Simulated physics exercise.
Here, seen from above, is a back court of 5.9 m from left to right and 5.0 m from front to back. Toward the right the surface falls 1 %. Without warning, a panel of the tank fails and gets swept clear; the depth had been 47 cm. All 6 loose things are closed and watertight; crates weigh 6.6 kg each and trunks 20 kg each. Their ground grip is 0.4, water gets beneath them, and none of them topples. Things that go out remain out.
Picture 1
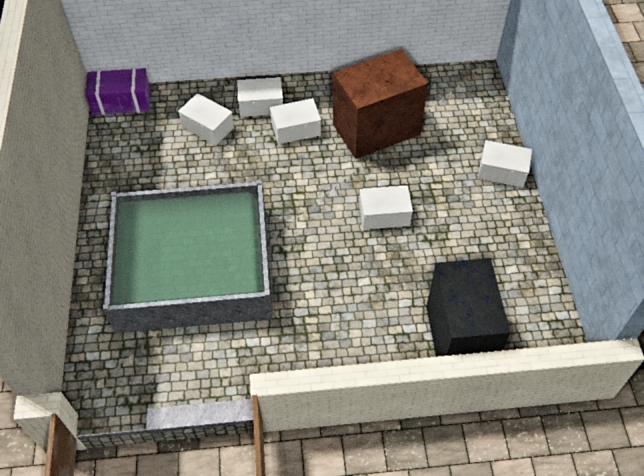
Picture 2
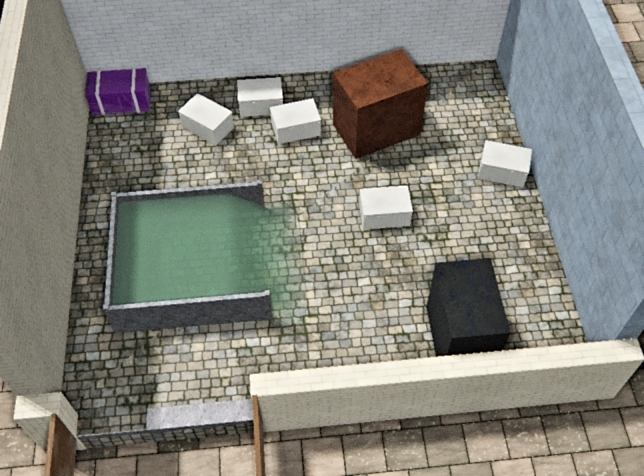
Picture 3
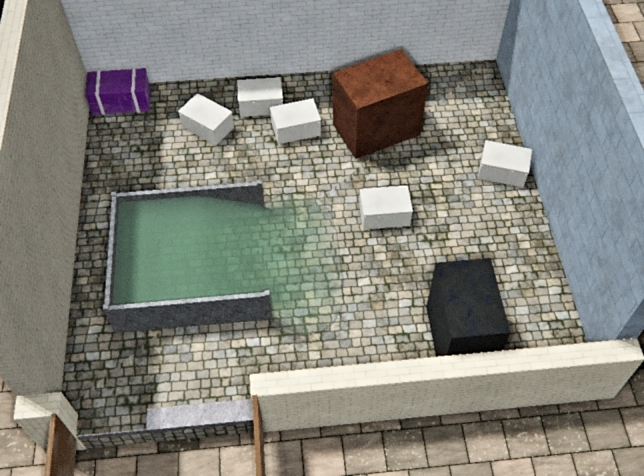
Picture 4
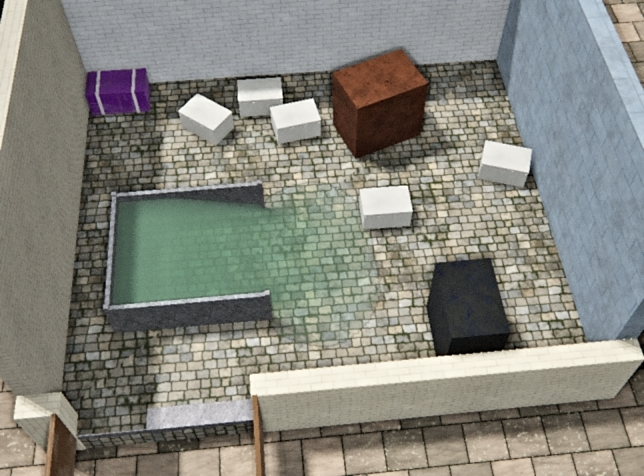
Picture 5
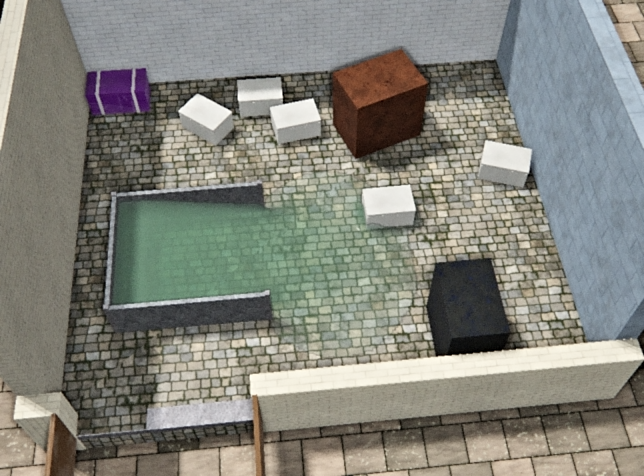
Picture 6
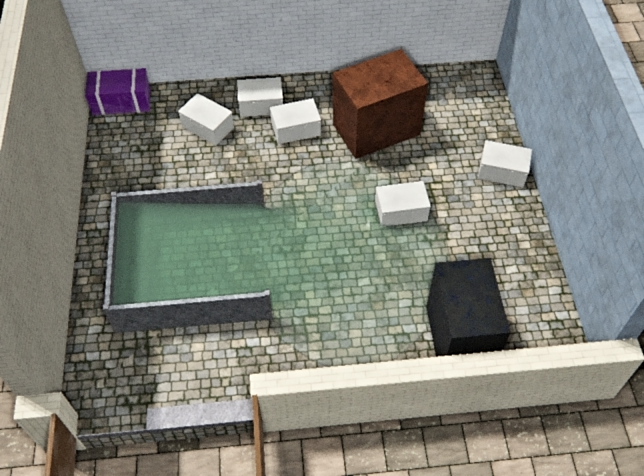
The footage shows a walled cobbled court where the right side of a tank of green water disappears and the water spreads rightward across the ground, reaching a white block near the middle, which shifts slightly to the right.
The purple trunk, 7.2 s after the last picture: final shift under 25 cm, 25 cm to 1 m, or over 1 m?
Expect a tiny change in position.
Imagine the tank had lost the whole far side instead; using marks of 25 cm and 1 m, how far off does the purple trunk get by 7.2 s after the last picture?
Outcome for the purple trunk: Long-distance displacement.
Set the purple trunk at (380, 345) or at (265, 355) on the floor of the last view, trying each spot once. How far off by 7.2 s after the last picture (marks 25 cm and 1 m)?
Try one: It shifts somewhat. Try two: It hardly moves.
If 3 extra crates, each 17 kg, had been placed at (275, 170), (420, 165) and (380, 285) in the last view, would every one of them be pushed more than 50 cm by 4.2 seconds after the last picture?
From first to last: Does not reach it, surpasses it, surpasses it.
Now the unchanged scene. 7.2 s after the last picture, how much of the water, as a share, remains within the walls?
Around 98 % of the water.
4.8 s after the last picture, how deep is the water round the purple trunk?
0 cm or so.
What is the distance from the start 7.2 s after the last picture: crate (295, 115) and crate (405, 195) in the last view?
Respectively: 40 cm / 200 cm.
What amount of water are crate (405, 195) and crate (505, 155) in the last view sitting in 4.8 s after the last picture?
First about 9 cm, second about 7 cm.
Then, 0.9 s after the last picture the purple trunk is near (115, 81), 0.0 m from its start, aground; 0 of 6 are out; 0 afloat.
Then, 2.8 s after the last picture the purple trunk is near (115, 81), 0.0 m from its start, aground; 0 of 6 are out; 2 afloat.
Then, 4.8 s after the last picture the purple trunk is near (115, 81), 0.0 m from its start, aground; 0 of 6 are out; 2 afloat.
Then, 7.2 s after the last picture the purple trunk is near (116, 84), 0.0 m from its start, aground; 0 of 6 are out; 4 afloat.
